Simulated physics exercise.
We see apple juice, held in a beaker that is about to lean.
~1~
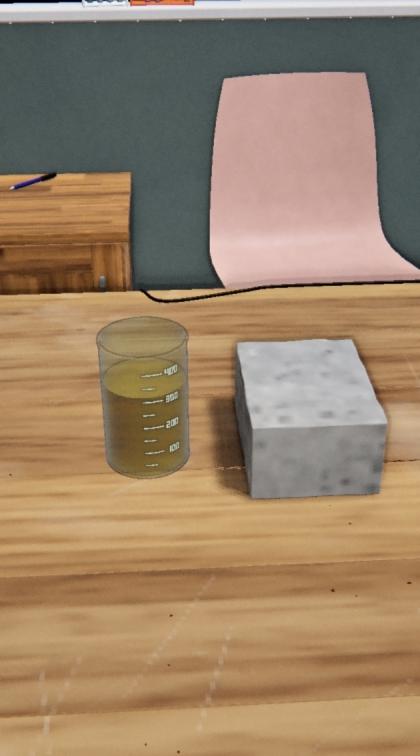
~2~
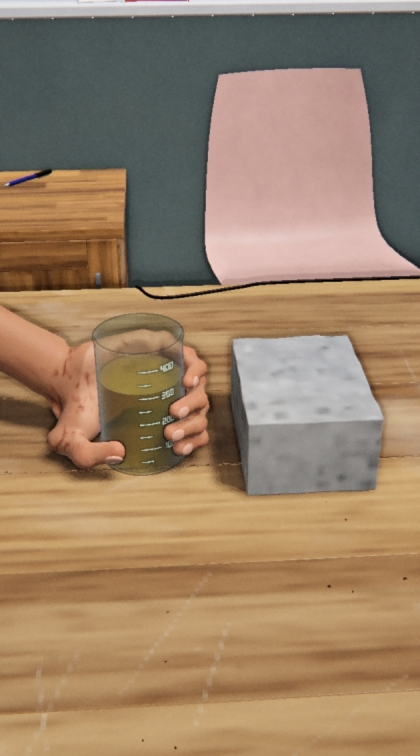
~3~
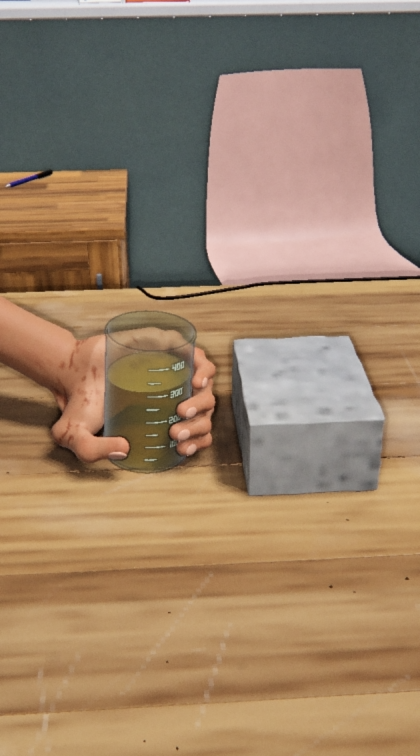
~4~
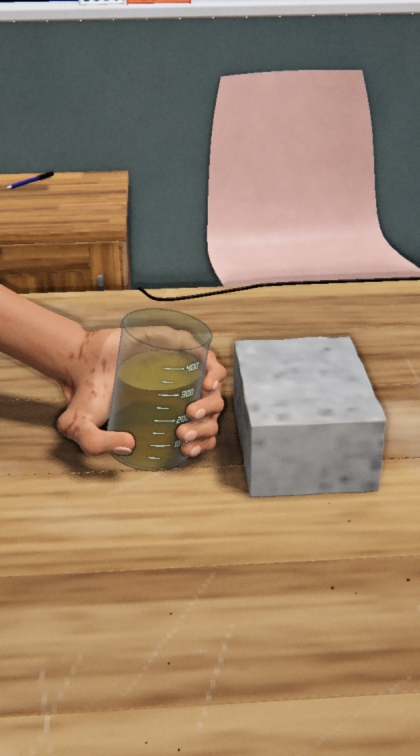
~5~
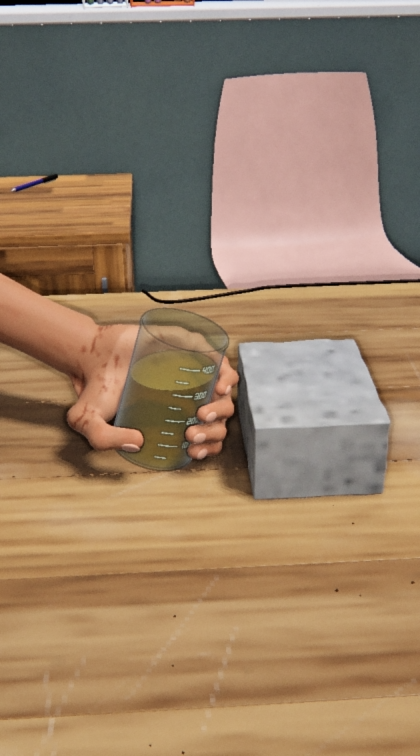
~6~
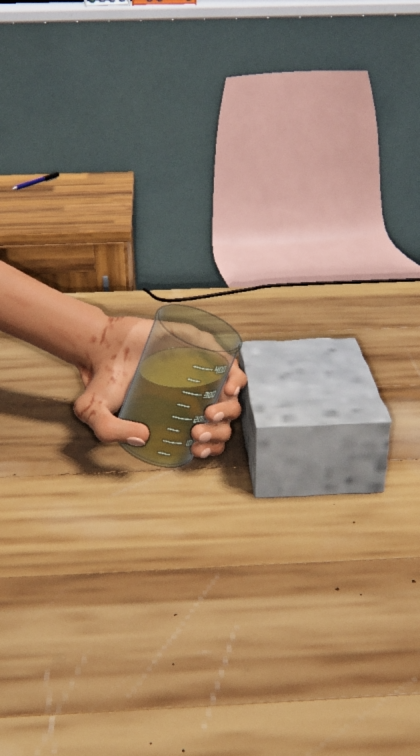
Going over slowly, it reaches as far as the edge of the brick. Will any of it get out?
Most likely it is going to keep every drop there.
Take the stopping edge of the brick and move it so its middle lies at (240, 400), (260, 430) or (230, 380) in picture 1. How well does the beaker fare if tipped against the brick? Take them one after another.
First contents stay put, next contents get out, last contents stay put.
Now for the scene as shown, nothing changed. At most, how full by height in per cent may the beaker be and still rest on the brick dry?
Limit: Approx. 85 in a hundred.
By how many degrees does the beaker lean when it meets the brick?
Resting angle: Near 30 degrees.
Next, the beaker leans by about 25°; its rim is dry.
After that, the beaker leans by about 30°; its rim is dry.
Finally, the beaker leans by about 30°, against the brick; its rim is dry.
